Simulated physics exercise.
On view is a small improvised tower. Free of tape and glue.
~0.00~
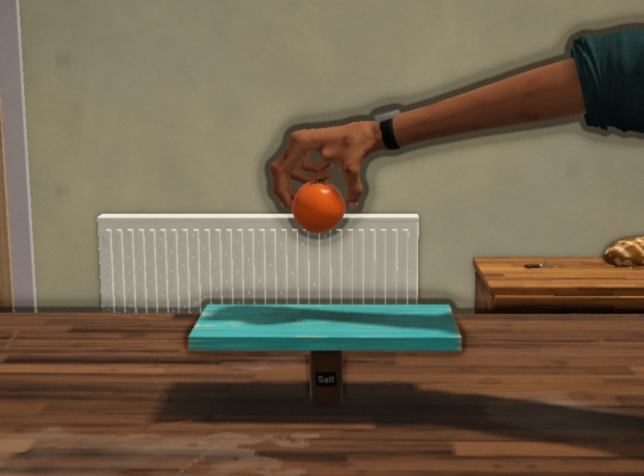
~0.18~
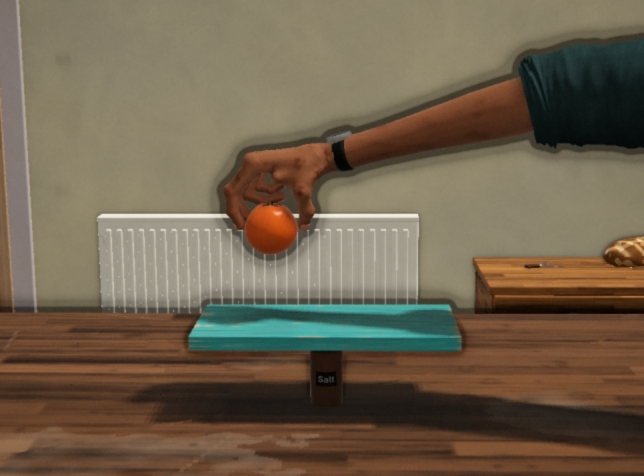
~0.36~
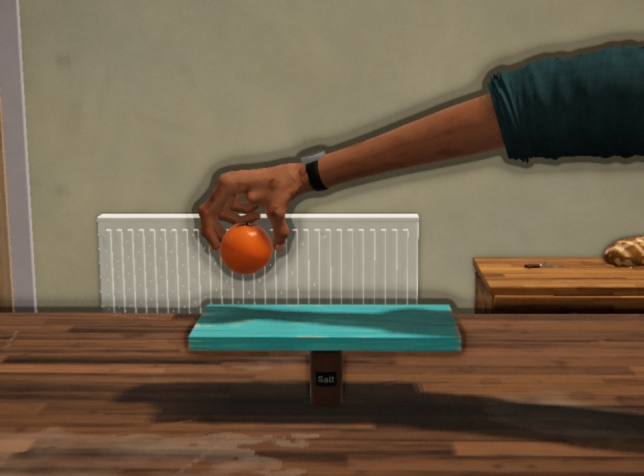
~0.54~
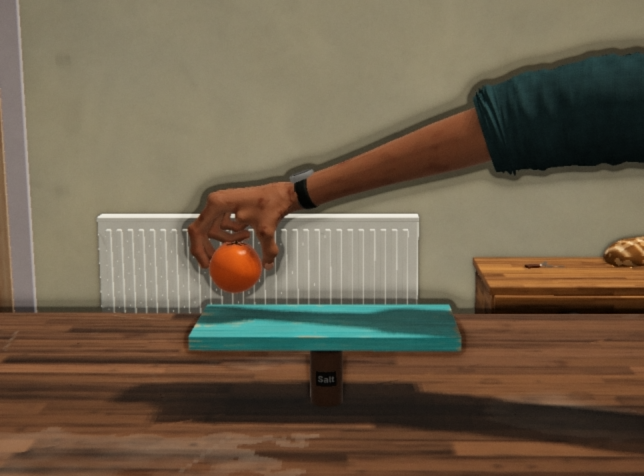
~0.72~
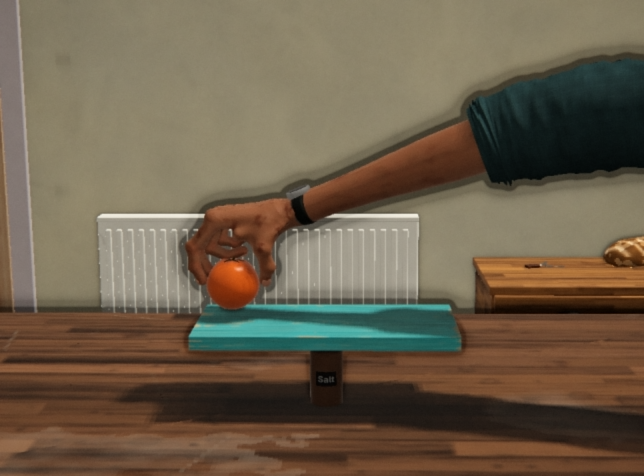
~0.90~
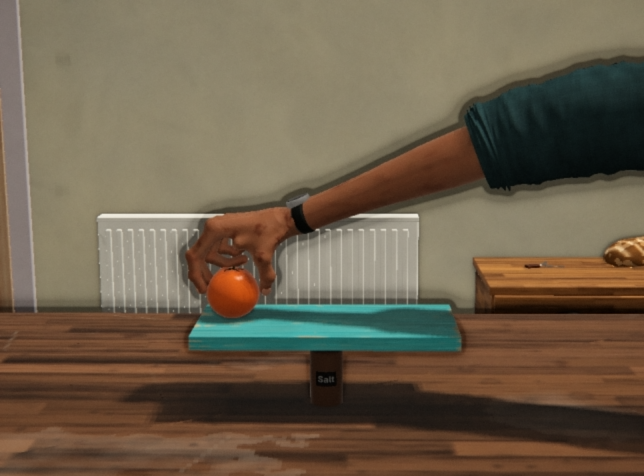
An orange tomato hangs from the fingertips of a hand reaching in from the right, above a turquoise board balanced on a small brown shaker on a wooden tabletop. Seen level from the front, a white radiator lines the plain wall behind, with a wooden cabinet at right. The hand carries the tomato left, then lowers it onto the board's left end, still holding it, while the view stays still.
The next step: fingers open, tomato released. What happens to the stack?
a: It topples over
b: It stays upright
The answer is a.
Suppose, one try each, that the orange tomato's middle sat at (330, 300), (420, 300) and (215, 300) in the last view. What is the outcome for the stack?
So, first go it stays put, second go it comes down, third go it comes down.
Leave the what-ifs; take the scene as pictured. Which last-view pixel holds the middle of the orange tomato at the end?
About (92, 373).
After 1.50 s, orange tomato now fallen; turquoise board turned 22° from how it was put; brown shaker turned 24° from how it was put.
After 1.70 s, brown shaker turned 43° from how it was put; turquoise board turned 33° from how it was put.
After 1.90 s, turquoise board now fallen; brown shaker on its side.
In the end (2.2 s), fallen, turquoise board and orange tomato; toppled in the stack, brown shaker. At the end, from the last picture's camera, orange tomato near (92, 373). The stack gives way.
